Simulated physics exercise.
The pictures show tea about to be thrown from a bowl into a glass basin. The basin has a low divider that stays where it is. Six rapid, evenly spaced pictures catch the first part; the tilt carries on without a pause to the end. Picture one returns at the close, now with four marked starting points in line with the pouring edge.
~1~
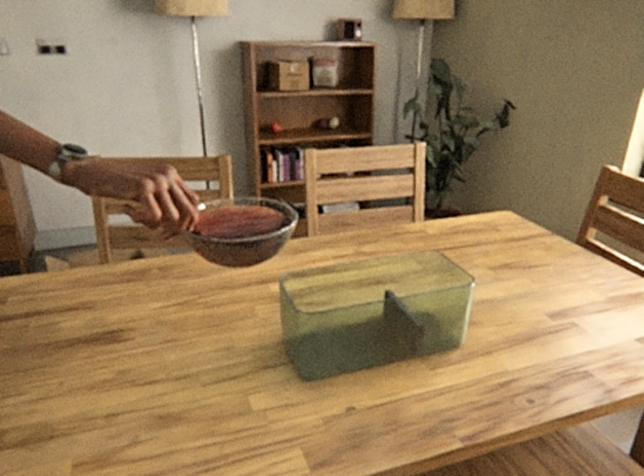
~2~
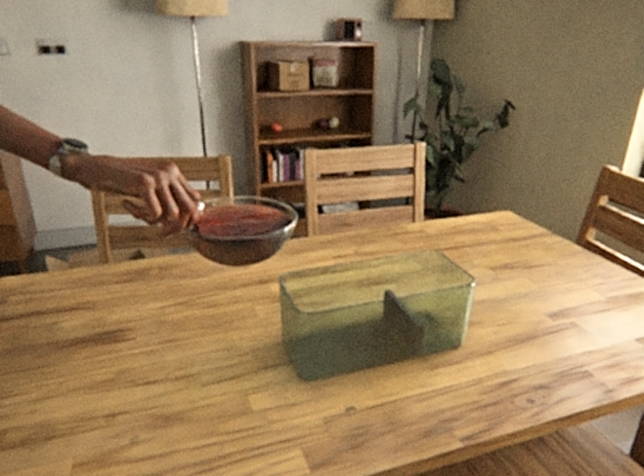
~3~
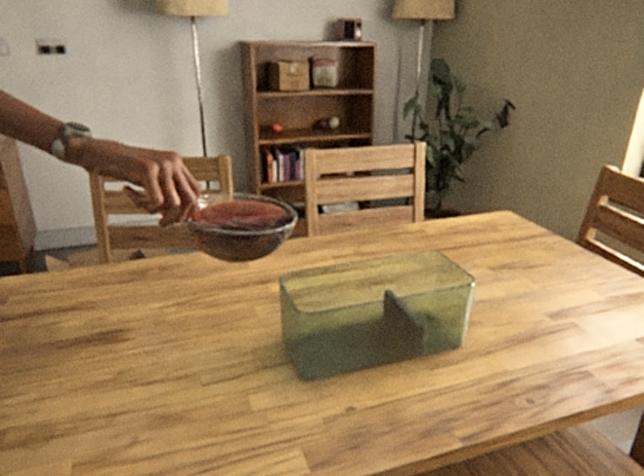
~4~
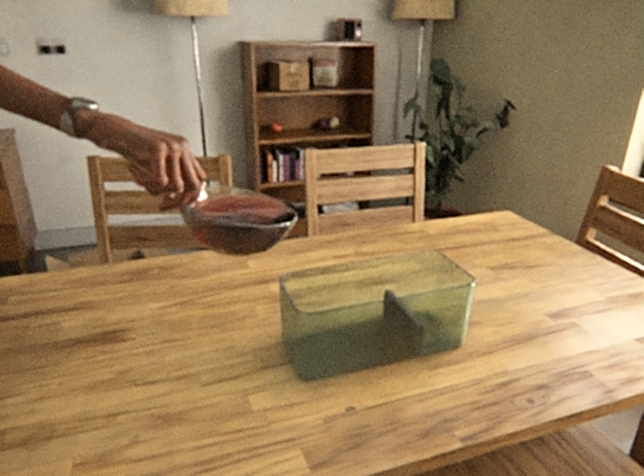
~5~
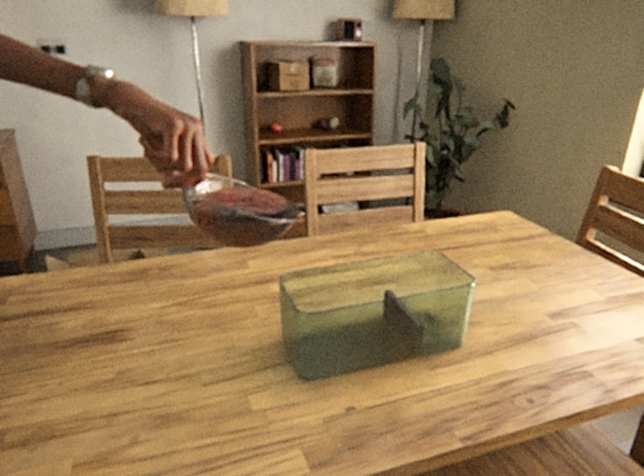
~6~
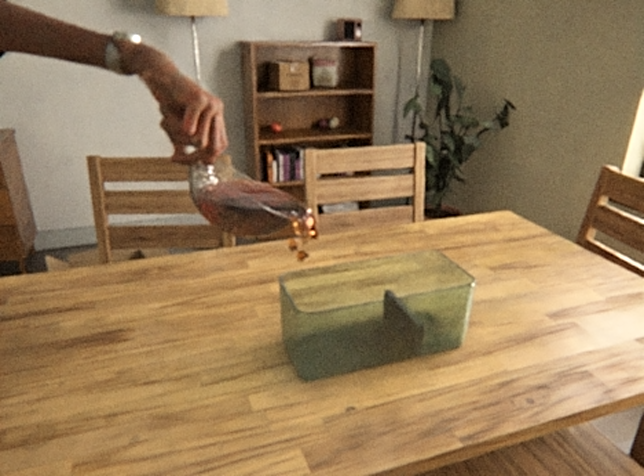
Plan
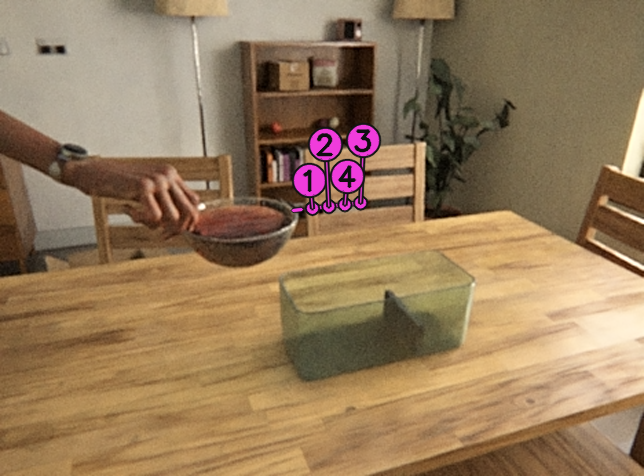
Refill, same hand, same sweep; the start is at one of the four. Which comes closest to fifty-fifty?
I would pick dot 4.
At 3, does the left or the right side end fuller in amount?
More ends on the right.
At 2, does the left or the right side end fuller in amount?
The left one.
In magenta, 1 at (312, 208); 2 at (328, 206); 3 at (360, 202); 4 at (344, 204).
If 1 is chosen, about 96 % ends left of the wall and 3 % right of it.
If 2 is chosen, about 86 % ends left of the wall and 12 % right of it.
If 3 is chosen, about 17 % ends left of the wall and 82 % right of it.
If 4 is chosen, about 47 % ends left of the wall and 52 % right of it.
